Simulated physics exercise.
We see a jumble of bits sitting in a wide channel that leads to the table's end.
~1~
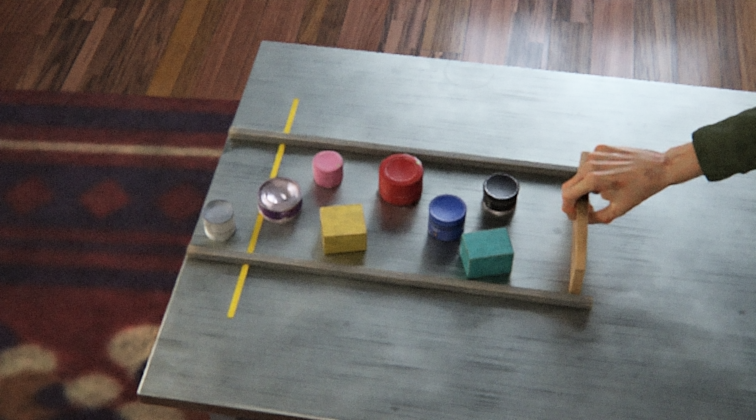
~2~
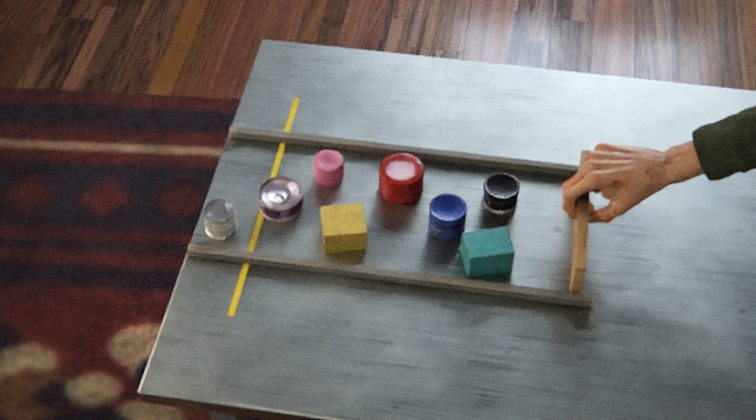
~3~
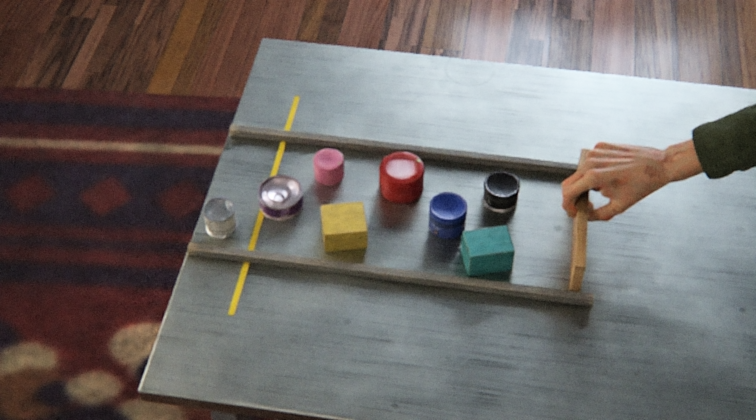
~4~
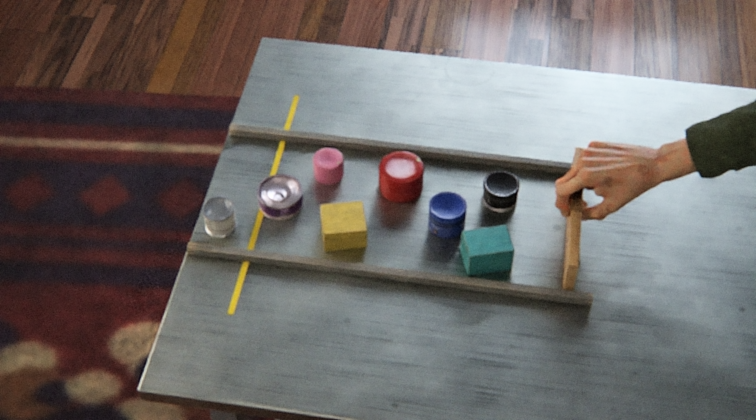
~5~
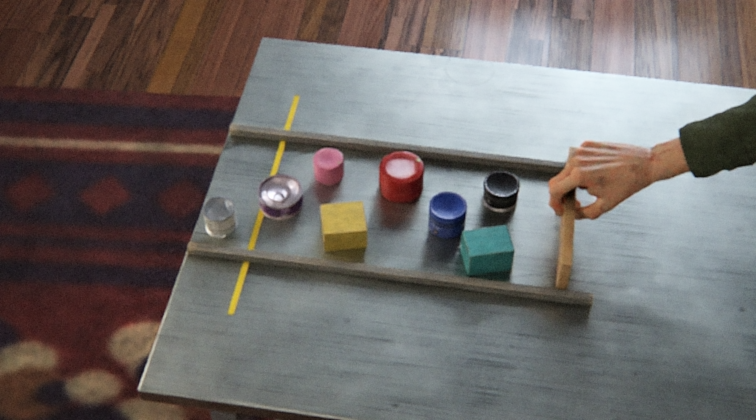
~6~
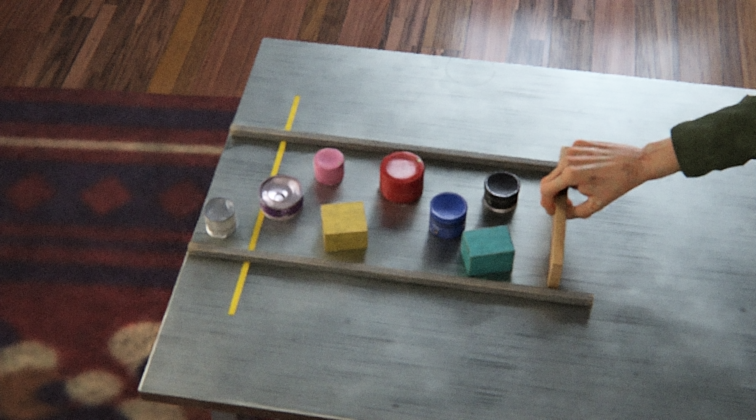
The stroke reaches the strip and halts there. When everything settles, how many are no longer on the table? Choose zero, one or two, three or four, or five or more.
When everything settles, three or four are no longer on the table.
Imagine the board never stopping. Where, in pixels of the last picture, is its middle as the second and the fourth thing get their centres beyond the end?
Roughly (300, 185) and then roughly (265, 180).
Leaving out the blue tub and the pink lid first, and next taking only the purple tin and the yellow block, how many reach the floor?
First try 2, second try 0.
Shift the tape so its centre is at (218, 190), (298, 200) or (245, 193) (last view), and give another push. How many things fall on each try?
8, 1, 5.
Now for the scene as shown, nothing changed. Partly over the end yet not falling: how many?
The overhang total is 2.
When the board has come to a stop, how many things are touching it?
Count recorded: 3.
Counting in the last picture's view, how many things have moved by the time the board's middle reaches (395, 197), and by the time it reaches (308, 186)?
First position 6; second position 8.
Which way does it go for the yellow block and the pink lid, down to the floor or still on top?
Once it all settles, the yellow block goes down and the pink lid goes down.
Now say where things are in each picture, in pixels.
White tin (220, 219); purple tin (280, 200); pink lid (328, 169); board (580, 222); tape (266, 199), in the first picture.
Purple tin (281, 198); turquoise block (487, 252), in the second picture.
Pink lid (329, 167); board (580, 219), in the third picture.
White tin (220, 217); black tin (501, 191), in the fourth picture.
Purple tin (281, 197); blue tub (447, 215), in the fifth picture.
White tin (221, 217); purple tin (281, 197); pink lid (329, 167); board (559, 217); tape (267, 196), in the sixth picture.
A little later, none off yet; white tin at rest near (221, 217); purple tin at rest near (281, 197); pink lid at rest near (329, 167).
Next, none off yet; white tin at rest near (221, 217); purple tin shifted a little near (259, 188); pink lid shifted well along near (272, 158).
When it is over, the number that fall off is three or four; down, yellow block, pink lid and white tin.
